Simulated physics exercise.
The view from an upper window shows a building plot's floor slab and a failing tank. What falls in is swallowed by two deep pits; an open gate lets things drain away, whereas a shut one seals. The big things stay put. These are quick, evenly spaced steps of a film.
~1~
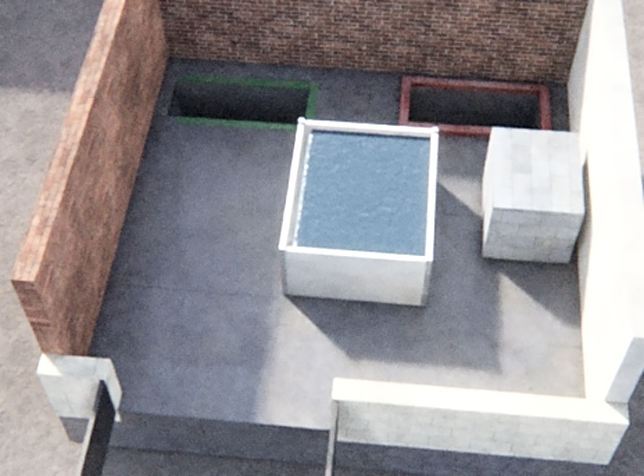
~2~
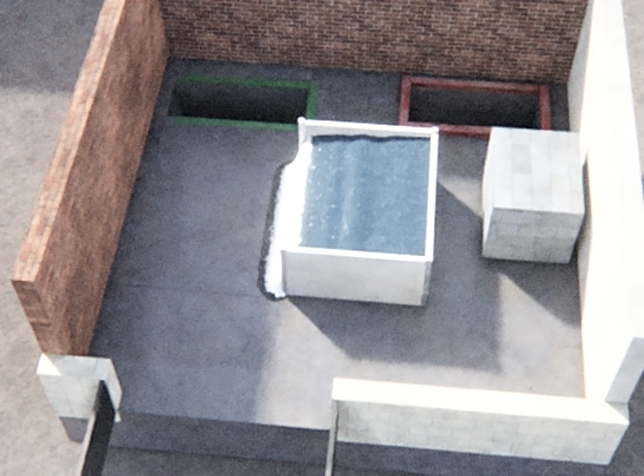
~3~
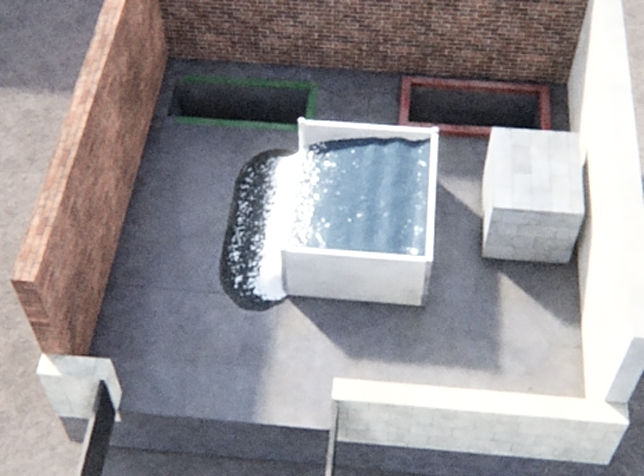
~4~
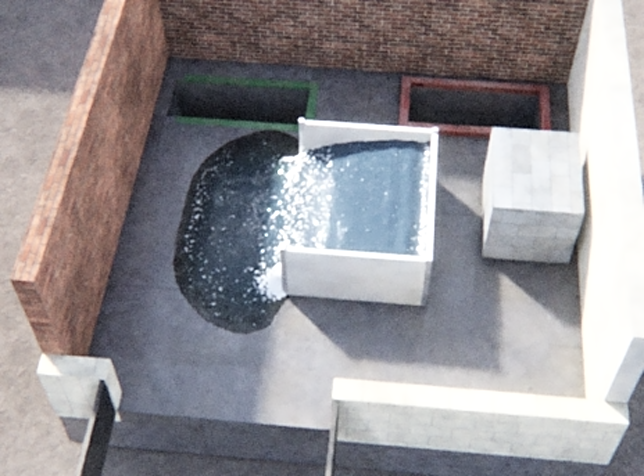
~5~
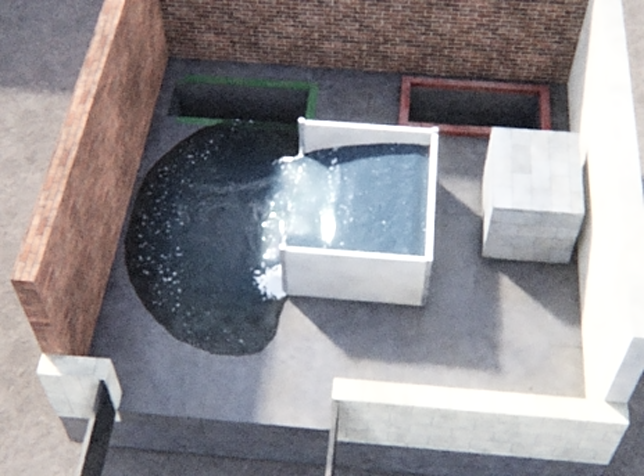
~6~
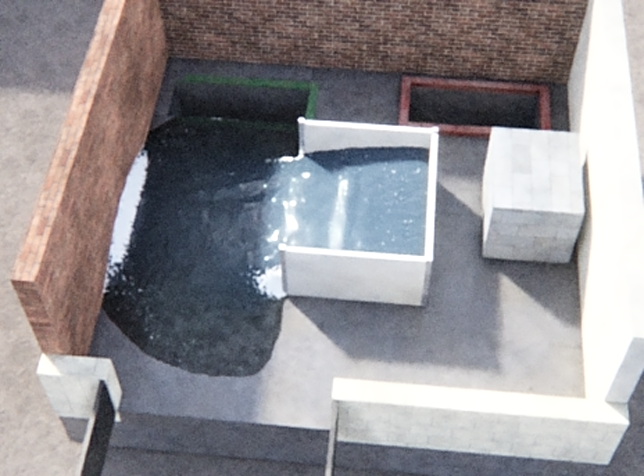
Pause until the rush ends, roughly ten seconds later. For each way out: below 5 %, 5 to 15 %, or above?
One by one: The gate is busy - draining past fifteen per cent; the green pit is busy - draining past fifteen per cent; the red pit is nearly idle - draining beneath five per cent.
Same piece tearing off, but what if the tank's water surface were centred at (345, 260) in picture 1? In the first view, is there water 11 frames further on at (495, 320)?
Outcome at the given point: Spared.
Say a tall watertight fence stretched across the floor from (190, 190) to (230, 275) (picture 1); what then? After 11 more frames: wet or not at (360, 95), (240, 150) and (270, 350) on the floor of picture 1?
Taking the three spots in the order asked, they are bone-dry, waterlogged and waterlogged.
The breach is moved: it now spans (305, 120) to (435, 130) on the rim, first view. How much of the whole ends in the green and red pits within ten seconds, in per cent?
Green 50 %, red 30 %.
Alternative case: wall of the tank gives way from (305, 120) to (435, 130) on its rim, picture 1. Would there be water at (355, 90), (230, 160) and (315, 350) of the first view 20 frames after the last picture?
Point 1: Inundated; point 2: Unwetted; point 3: Unwetted.
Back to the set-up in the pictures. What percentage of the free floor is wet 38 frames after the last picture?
Estimated share: About 70 %.
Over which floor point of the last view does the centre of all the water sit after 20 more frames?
I'd mark it close to (231, 249).
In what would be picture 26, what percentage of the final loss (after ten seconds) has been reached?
My reading is about 50 per cent.
A moment on, water covers 35 % of the floor; the gate 0 %, the green pit 3 %, the red pit 0 %.
Next, water covers 40 % of the floor; the gate 2 %, the green pit 12 %, the red pit 0 %.
Then, water covers 55 % of the floor; the gate 11 %, the green pit 25 %, the red pit 0 %.
Later, water covers 70 % of the floor; the gate 22 %, the green pit 37 %, the red pit 0 %.
In the end, water covers 75 % of the floor; the gate 28 %, the green pit 43 %, the red pit 0 %.
